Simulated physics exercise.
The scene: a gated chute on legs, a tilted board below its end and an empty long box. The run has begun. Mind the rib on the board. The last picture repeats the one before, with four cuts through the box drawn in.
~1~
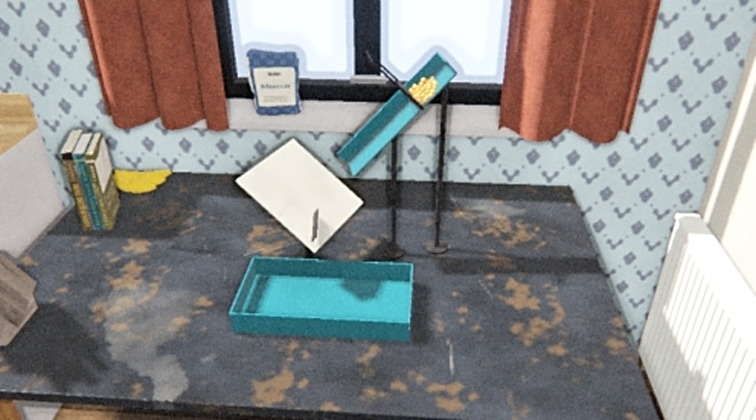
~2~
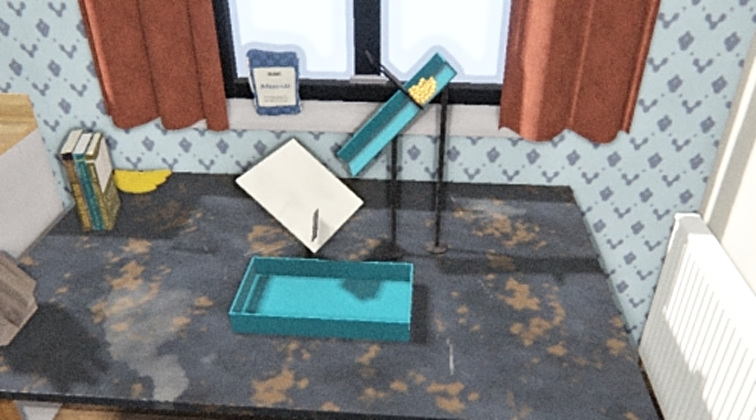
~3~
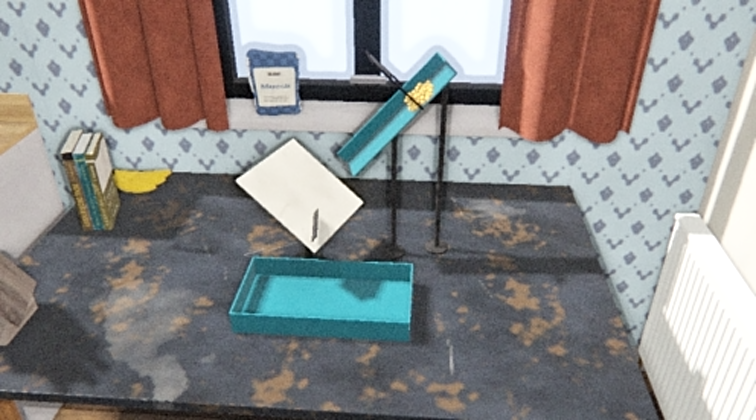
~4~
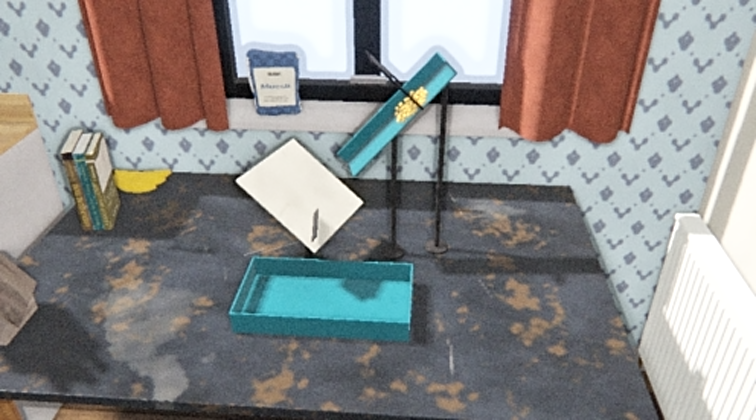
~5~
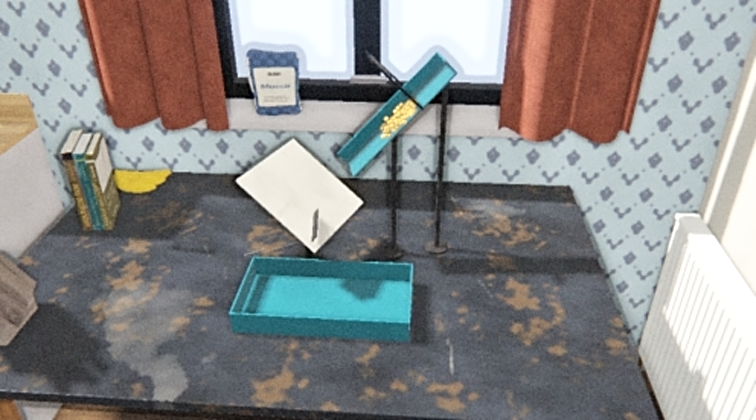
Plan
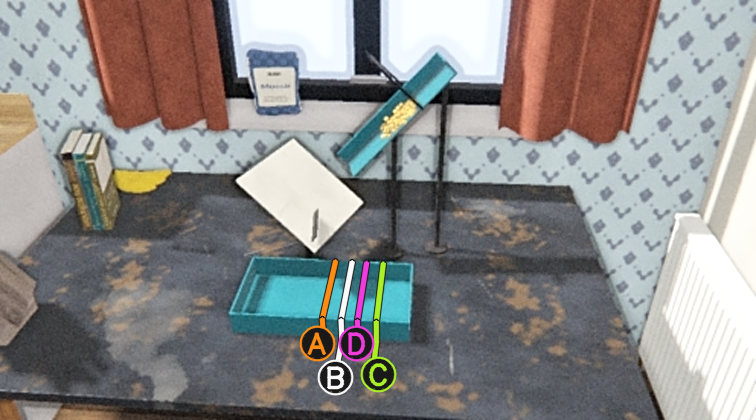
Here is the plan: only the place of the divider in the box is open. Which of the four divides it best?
I would pick line B.
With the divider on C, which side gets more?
More lands on the left.
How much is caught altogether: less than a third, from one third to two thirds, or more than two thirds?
It is from one third to two thirds.
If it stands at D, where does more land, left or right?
Left.
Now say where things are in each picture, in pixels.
The first picture shows load behind the gate (424, 89), puffed corn balls; lip of the chute (352, 171), sloping fairly steeply.
The second picture shows middle of the board (304, 192), tilted fairly steeply; middle of its low edge (341, 225); of its high edge (267, 158).
The third picture shows front corners of the box (230, 313) and (409, 322), empty; front of the load (410, 109).
The fourth picture shows middle of the load (412, 107); its front (399, 121), roughly a quarter of the way to the lip; rib from (318, 208) to (316, 236).
The fifth picture shows middle of the load (401, 117); its front (383, 137), roughly half of the way to the lip.
On the marked copy, line A crosses the front rim at (322, 318); line B crosses the front rim at (341, 319); line C crosses the front rim at (376, 321); line D crosses the front rim at (357, 320).
Choosing A, of what is caught, roughly a quarter on the left of the divider, the larger part on the right.
Choosing B, of what is caught, roughly two thirds on the left of the divider, roughly a third on the right.
Choosing C, of what is caught, almost all on the left of the divider, just a few on the right.
Choosing D, of what is caught, almost all on the left of the divider, about a tenth on the right.
